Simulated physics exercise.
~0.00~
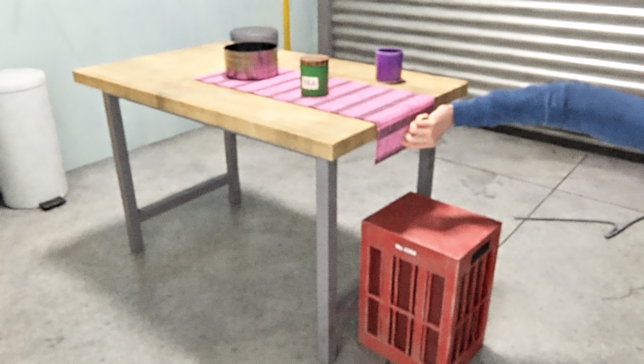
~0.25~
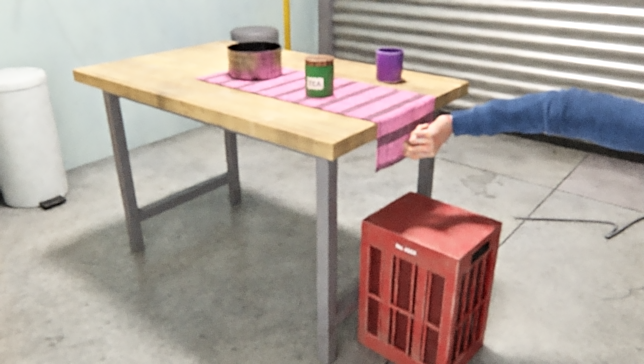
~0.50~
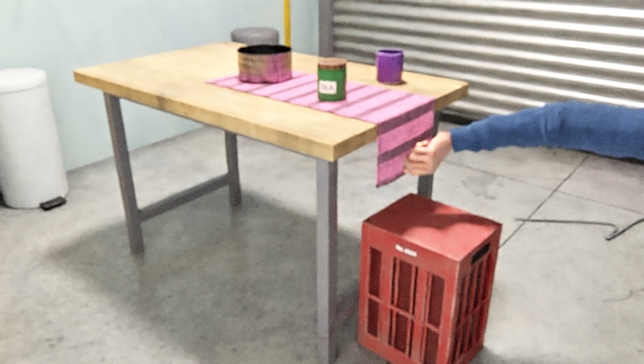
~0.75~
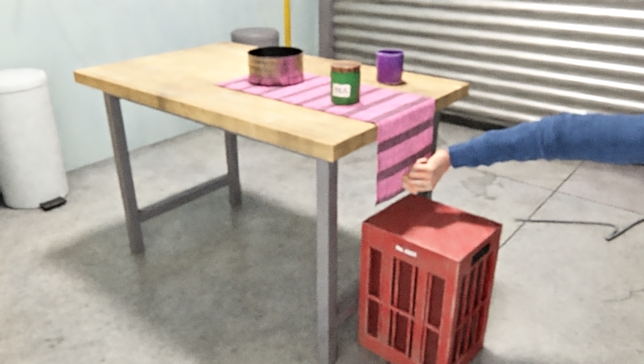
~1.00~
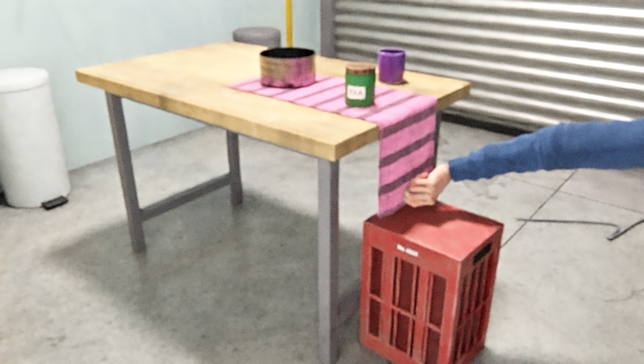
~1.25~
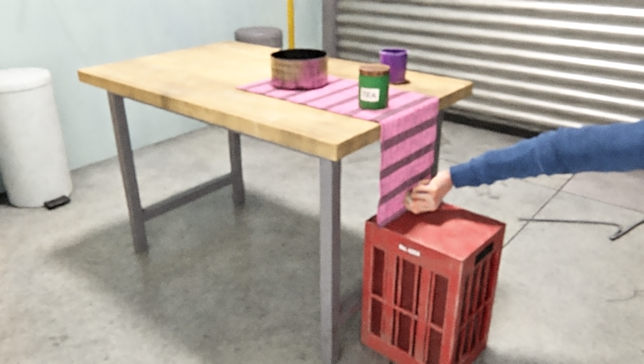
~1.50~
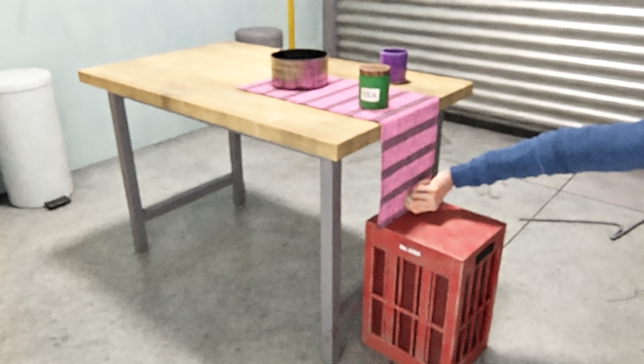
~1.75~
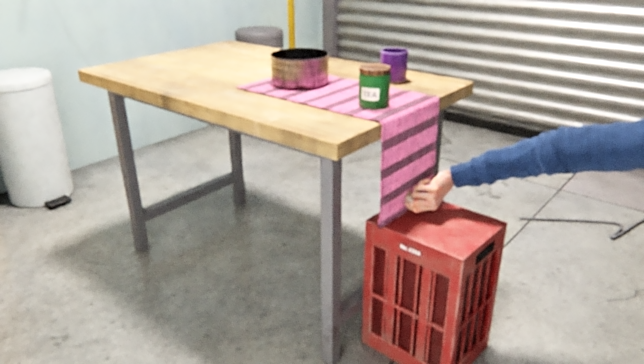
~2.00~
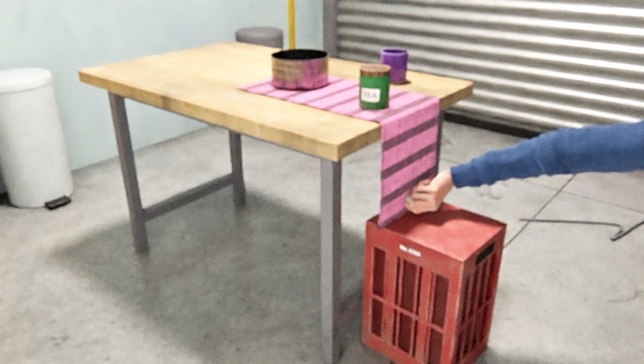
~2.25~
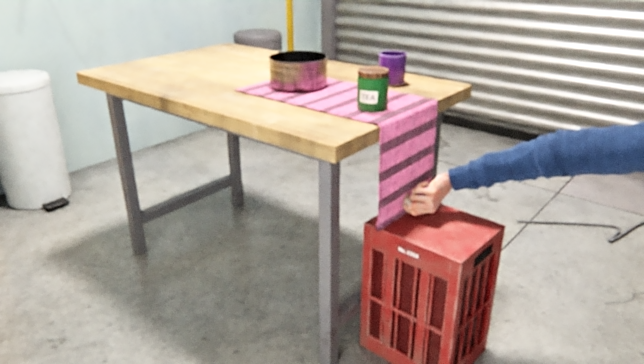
On a workbench, a hand pulls a pink towel down to a red crate, dragging a jar and pot.
